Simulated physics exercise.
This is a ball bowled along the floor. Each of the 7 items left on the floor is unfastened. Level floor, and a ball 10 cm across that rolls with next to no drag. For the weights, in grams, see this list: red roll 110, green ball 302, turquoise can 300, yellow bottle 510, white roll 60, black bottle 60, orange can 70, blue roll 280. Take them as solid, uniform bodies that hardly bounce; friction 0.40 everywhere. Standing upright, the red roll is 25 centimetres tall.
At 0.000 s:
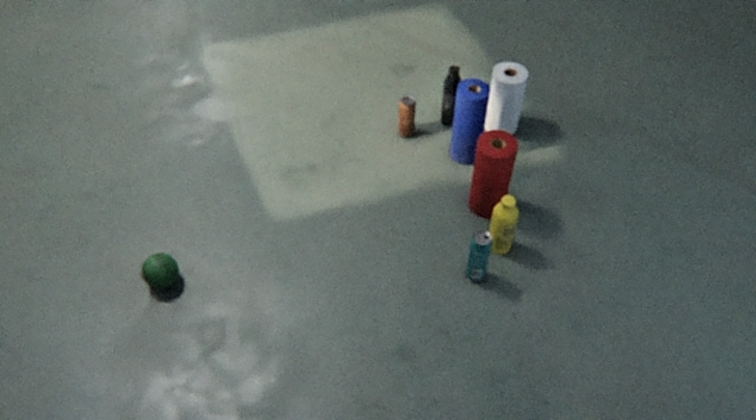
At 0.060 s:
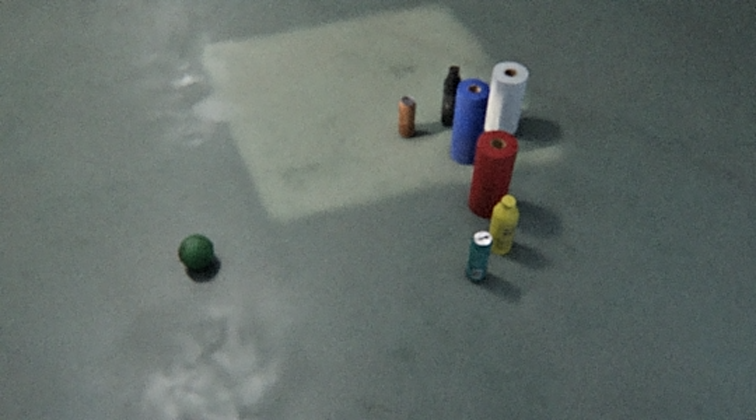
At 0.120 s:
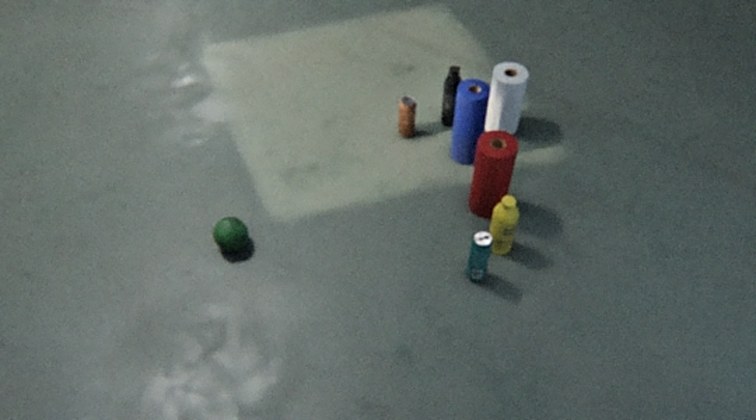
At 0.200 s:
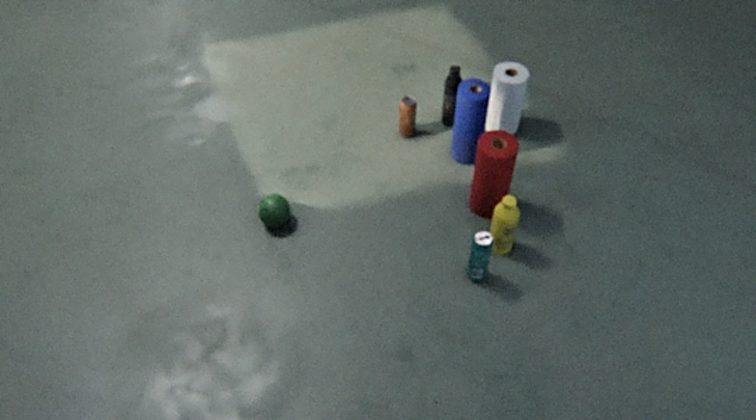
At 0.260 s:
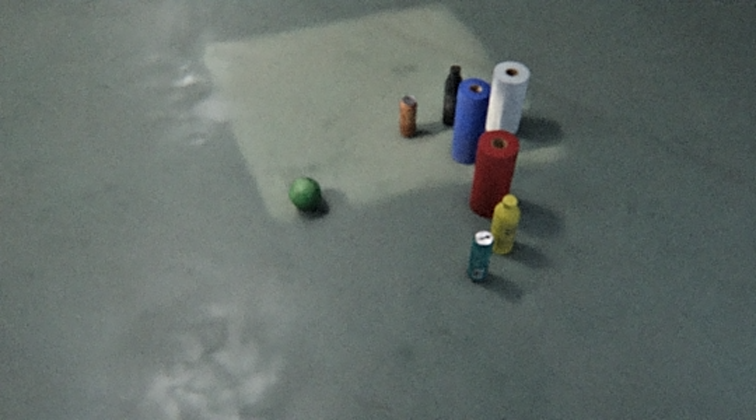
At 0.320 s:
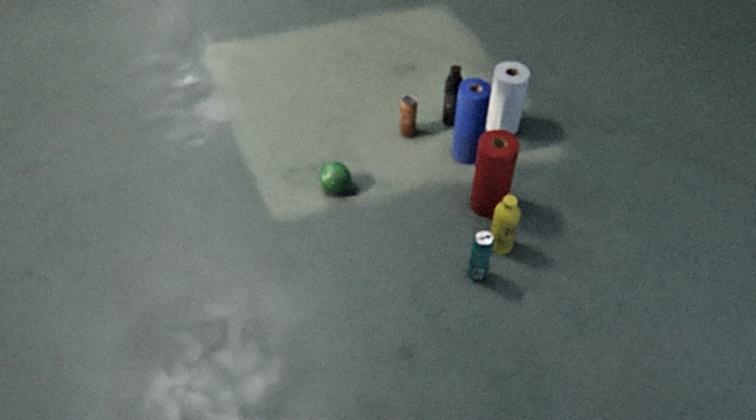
A red roll stands among other items as a green ball rolls rightward across the floor.
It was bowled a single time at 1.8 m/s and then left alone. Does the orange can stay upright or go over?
It keels over.
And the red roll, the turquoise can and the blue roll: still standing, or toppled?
In the last frame the red roll remains up, the turquoise can remains up and the blue roll remains up.
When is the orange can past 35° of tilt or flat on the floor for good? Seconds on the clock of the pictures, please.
Somewhere about 0.6 s.
After 0.62 s, 104 cm rolled; green ball near (462, 117); orange can leaning 28° near (411, 96); black bottle leaning 19°.
After 0.82 s, 127 cm rolled; green ball near (519, 94); orange can on its side near (412, 92); black bottle leaning 11°; white roll leaning 11°.
After 1.02 s, 149 cm rolled; green ball near (569, 72); orange can on its side near (412, 92); white roll leaning 73°; black bottle on its side.
After 1.42 s, 193 cm rolled; green ball near (658, 33); orange can on its side near (412, 92); white roll on its side; black bottle on its side.
By the end (1.7 s), tipped over on the floor, white roll, black bottle and orange can; the other 4 in place, give or take 8 cm. Seen from the same camera at the end, orange can near (412, 92).
